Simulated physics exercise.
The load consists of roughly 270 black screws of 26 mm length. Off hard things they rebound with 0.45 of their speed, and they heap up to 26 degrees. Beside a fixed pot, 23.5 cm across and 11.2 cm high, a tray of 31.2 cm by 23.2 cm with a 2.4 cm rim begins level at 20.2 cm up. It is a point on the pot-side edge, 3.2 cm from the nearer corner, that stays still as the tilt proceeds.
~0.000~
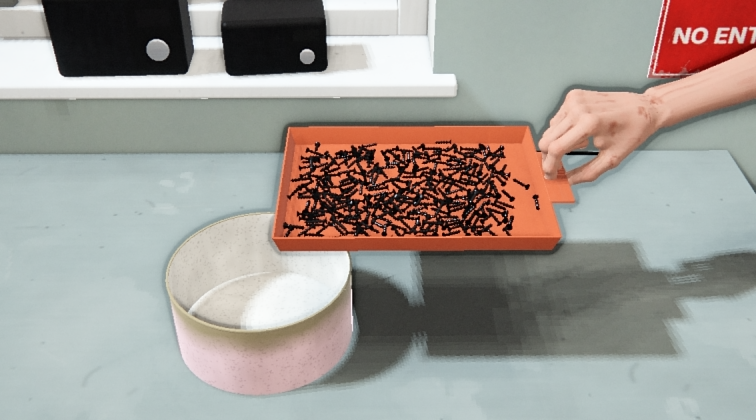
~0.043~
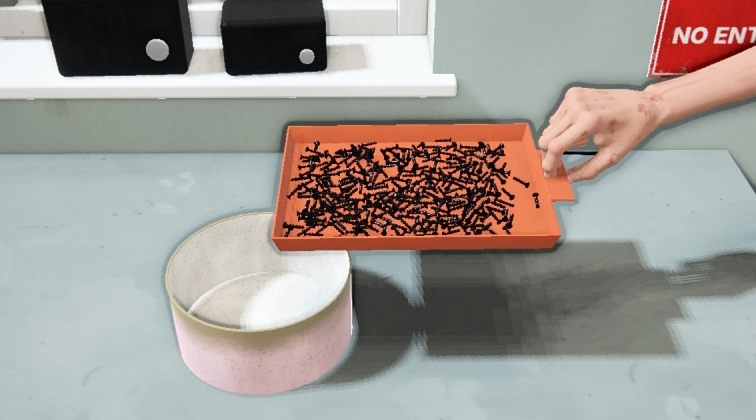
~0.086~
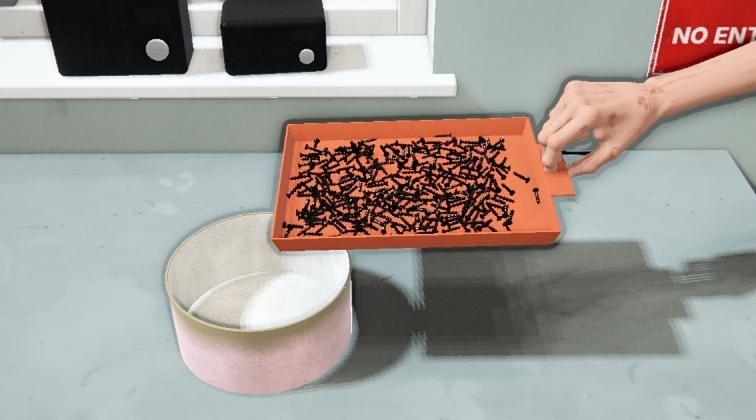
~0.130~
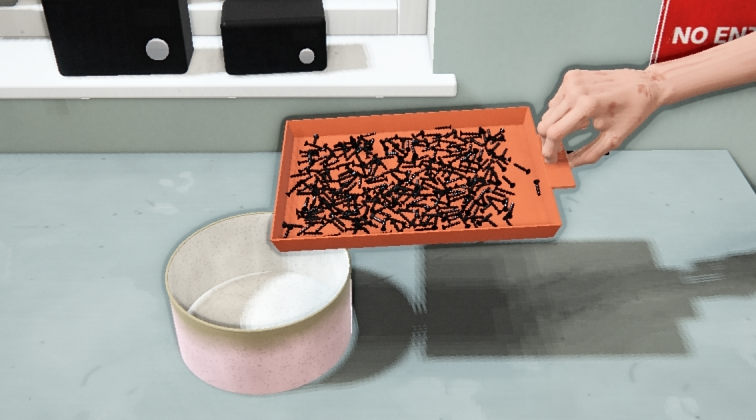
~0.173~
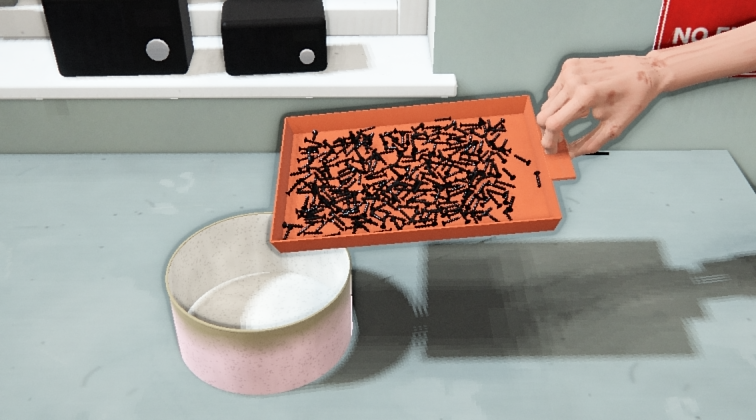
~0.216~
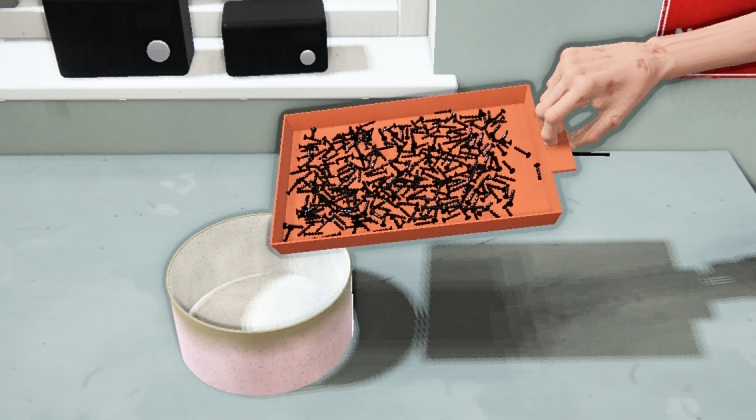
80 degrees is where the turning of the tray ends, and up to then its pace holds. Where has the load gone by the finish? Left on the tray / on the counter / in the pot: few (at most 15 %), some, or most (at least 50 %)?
Left on the tray: Few; counter: Some; pot: Most.
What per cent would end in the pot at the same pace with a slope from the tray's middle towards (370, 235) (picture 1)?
I'd say close to 30 %.
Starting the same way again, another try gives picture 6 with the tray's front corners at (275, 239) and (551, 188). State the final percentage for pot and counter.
Split: Pot = 90, counter = 10.
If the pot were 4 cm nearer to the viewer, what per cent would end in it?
Roughly 100 per cent.
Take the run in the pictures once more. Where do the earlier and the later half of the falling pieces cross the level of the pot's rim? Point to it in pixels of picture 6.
Roughly (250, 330) to begin with, later roughly (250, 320).
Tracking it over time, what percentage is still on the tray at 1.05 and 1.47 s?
Roughly 95 then 15.
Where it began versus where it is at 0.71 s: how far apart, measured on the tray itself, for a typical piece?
Around 6 centimetres.
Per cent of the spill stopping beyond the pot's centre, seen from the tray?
Some 50 per cent of the spill lies beyond the centre.
After 0.71 s, tilt 43 degrees; the tray holds 100 %, the pot 0 %.
Then, at 1.05 s, tilt 66 degrees; the tray holds 95 %, the pot 0 %.
Then, at 1.47 s, tilt 80 degrees; the tray holds 15 %, the pot 40 %.
By 2.4 s all is still; tray 0 %, counter 40 %, pot 60 %.
